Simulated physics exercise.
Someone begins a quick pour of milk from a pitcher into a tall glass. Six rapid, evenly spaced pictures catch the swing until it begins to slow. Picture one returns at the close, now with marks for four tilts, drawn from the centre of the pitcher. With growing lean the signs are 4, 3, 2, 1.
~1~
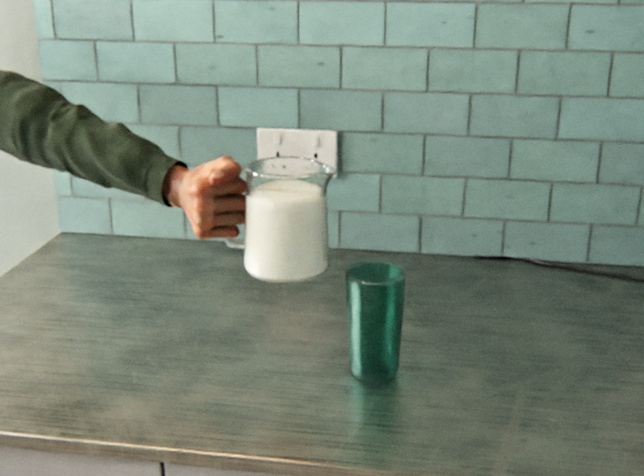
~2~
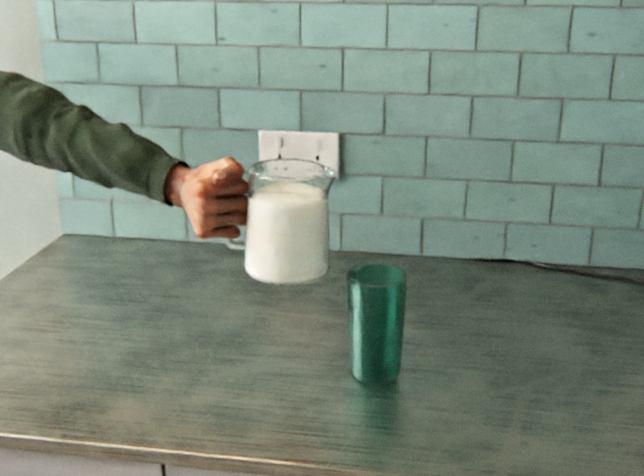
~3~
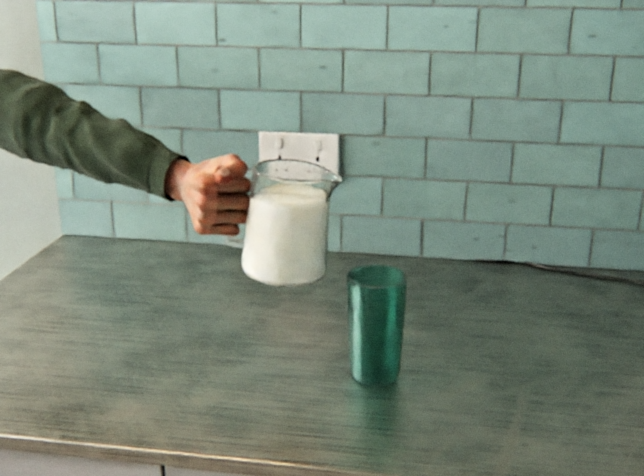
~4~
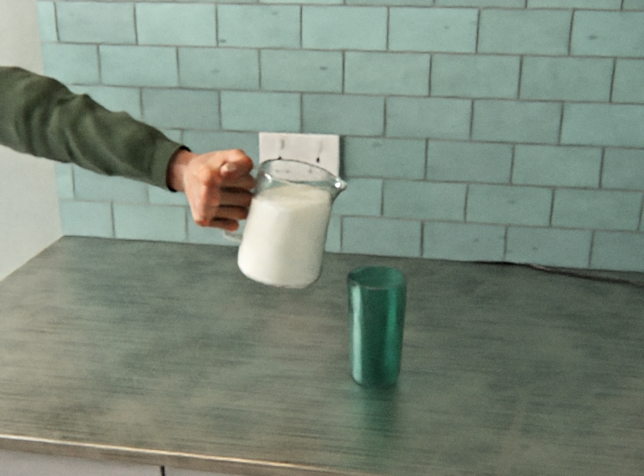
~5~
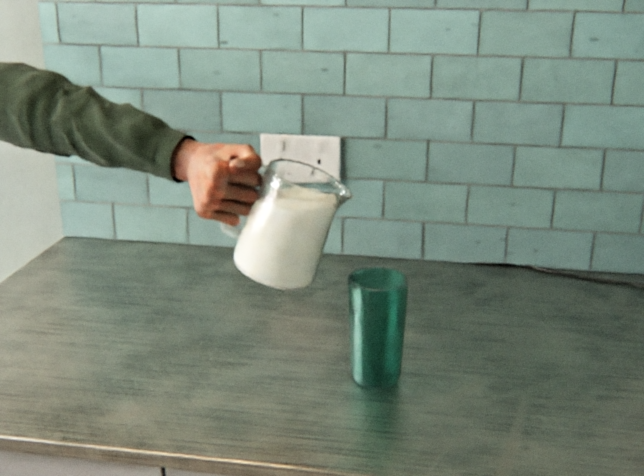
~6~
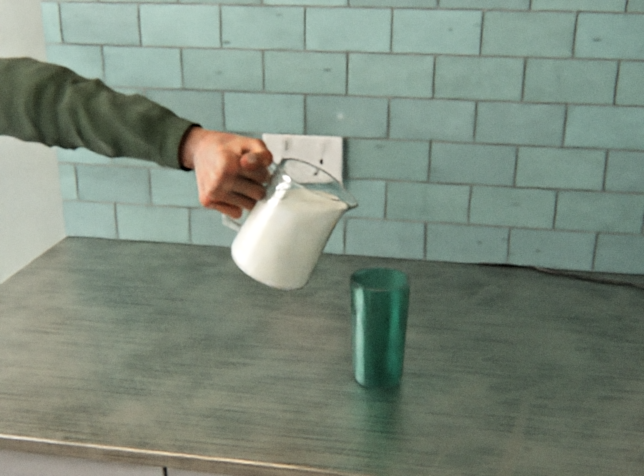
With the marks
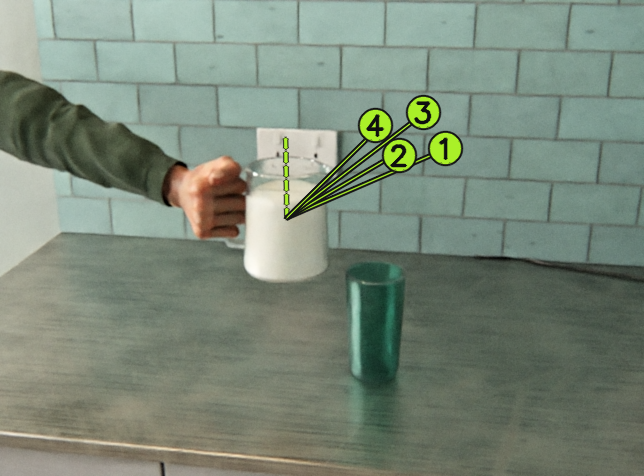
To begin with, a hand in a dark green sleeve holds a clear glass pitcher of milk upright, above and to the left of a tall green glass on a counter. The hand then gradually tilts the pitcher rightward, its lip lowering toward the glass, while the milk stays inside.
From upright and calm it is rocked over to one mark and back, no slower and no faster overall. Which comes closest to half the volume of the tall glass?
Use mark 1.
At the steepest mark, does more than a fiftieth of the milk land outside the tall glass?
No.
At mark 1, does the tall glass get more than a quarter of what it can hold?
Yes, clearly.
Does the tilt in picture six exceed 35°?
No, it does not.
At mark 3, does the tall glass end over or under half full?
Under half.
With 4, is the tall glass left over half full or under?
Under half.
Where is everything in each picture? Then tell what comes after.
Upright, lip at (334, 171); rim of the tall glass round (376, 272); nothing has left yet, in the first picture.
Upright, lip at (337, 175); nothing has left yet, in the second picture.
Tipped about 5°, lip at (340, 180); nothing has left yet, in the third picture.
Tipped about 11°, lip at (345, 187); nothing has left yet, in the fourth picture.
Tipped about 19°, lip at (351, 196); nothing has left yet, in the fifth picture.
Tipped about 27°, lip at (357, 205); nothing has left yet, in the sixth picture.
On the marked copy, 1 at (430, 155); 2 at (382, 161); 3 at (410, 123); 4 at (365, 140).
For mark 1, the tall glass ends with about 50 % of what it can hold.
For mark 2, the tall glass ends with about 35 % of what it can hold.
For mark 3, the tall glass ends with about 22 % of what it can hold.
For mark 4, the tall glass ends with about 13 % of what it can hold.
